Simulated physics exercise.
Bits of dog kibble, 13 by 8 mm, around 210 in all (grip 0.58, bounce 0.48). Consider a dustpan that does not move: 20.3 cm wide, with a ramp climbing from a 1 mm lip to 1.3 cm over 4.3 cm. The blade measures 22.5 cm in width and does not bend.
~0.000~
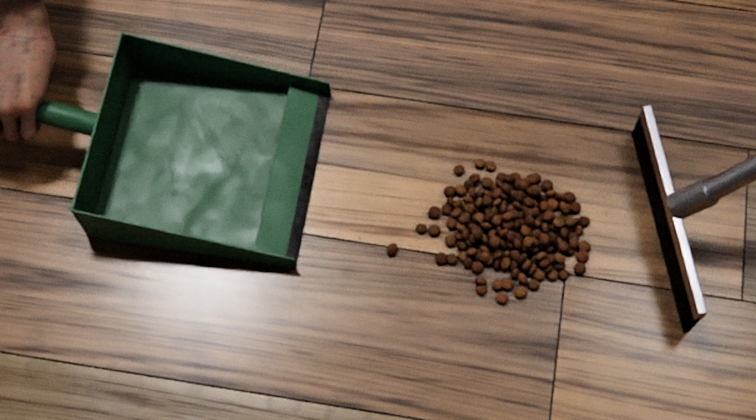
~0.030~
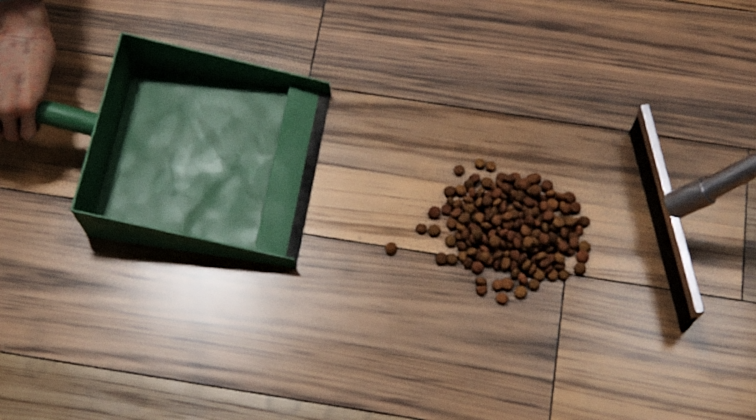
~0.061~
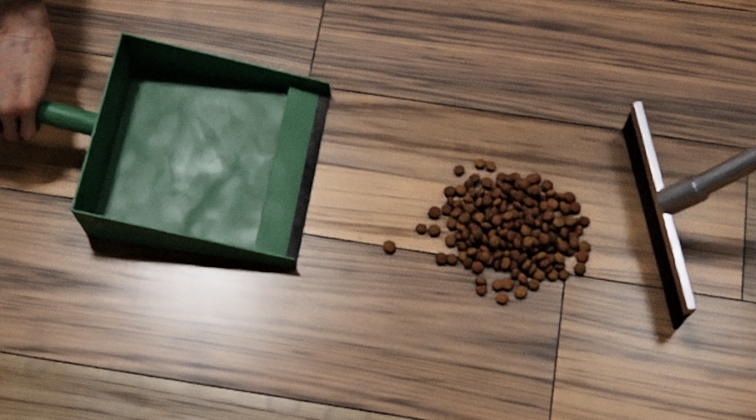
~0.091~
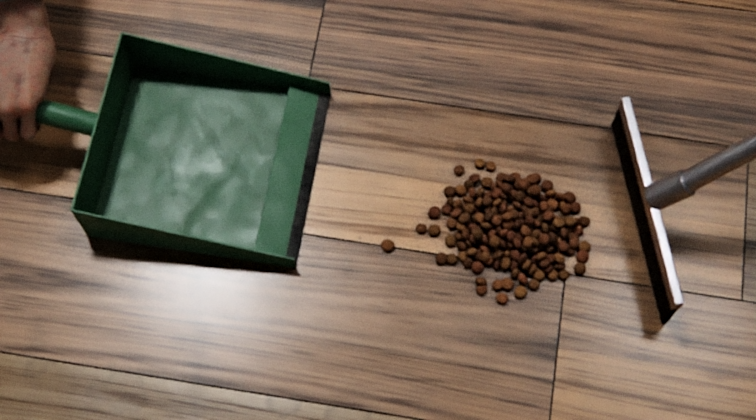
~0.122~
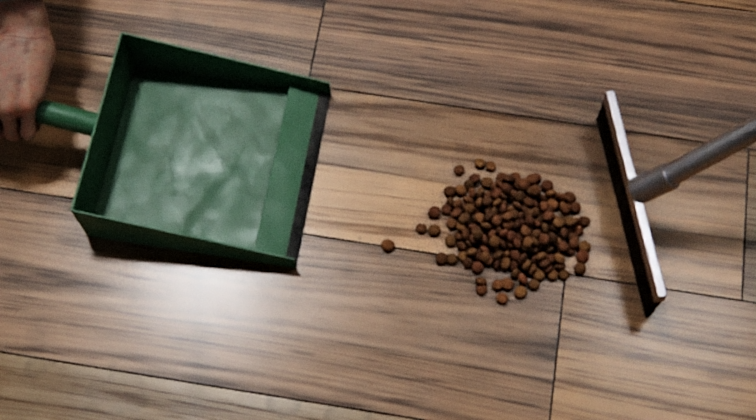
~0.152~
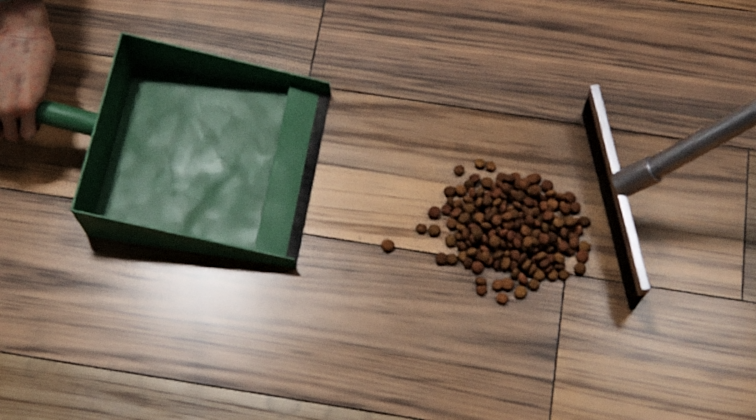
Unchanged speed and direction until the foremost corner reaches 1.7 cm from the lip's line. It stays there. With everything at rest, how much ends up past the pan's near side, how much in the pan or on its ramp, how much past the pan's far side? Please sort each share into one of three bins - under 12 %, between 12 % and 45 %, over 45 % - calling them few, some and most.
Near side: Few. Pan: Few. Far side: Few.
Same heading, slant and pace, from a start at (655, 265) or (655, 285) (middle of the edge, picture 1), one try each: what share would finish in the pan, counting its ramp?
The two tries give some 0 % and some 10 %.
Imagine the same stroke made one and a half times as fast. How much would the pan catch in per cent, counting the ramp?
Share: Near 5 %.
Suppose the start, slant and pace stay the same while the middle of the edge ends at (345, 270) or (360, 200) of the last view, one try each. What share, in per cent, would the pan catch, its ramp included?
I'd expect around 15 percent, then around 10 percent.
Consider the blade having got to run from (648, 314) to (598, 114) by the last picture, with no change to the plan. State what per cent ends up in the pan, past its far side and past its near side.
Final per cent - pan 15, far 0, near 25.
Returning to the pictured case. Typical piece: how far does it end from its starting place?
Around 16 centimetres.
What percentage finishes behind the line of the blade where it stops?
I'd put it near 35 in a hundred.
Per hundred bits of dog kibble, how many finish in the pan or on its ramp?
That works out at about 0 percent.
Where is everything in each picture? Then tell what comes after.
The first frame shows blade from (699, 314) to (645, 114), moved 0.0 cm, 0 of the pieces shifted so far; middle of the pieces at (511, 223); pan at (194, 160).
The second frame shows blade from (696, 312) to (643, 113), moved 0.3 cm, 0 of the pieces shifted so far; middle of the pieces at (511, 223).
The third frame shows blade from (689, 309) to (636, 110), moved 1.0 cm, 1 of the pieces shifted so far; middle of the pieces at (511, 223).
The fourth frame shows blade from (676, 304) to (624, 106), moved 2.3 cm, 1 of the pieces shifted so far; middle of the pieces at (511, 223).
The fifth frame shows blade from (659, 297) to (609, 99), moved 4.0 cm, 1 of the pieces shifted so far; middle of the pieces at (511, 223).
The sixth frame shows blade from (643, 290) to (593, 93), moved 5.7 cm, 1 of the pieces shifted so far; middle of the pieces at (511, 223); pan at (194, 160). The blade's pace is about 0.56 m/s, heading 15 degrees away from the viewer's side.
Then, at 0.39 s, middle of the blade 18 cm from the lip; 0 % over the lip, far side 0 %, near side 0 %.
After 0.55 s, middle of the blade 10 cm from the lip; 0 % over the lip, far side 0 %, near side 0 %.
After 0.83 s, middle of the blade 5 cm from the lip; 0 % over the lip, far side 0 %, near side 5 %.
At rest (1.2 s), near side 5 %, pan 0 %, far side 0 %, in front of the lip or behind the blade 95 %.
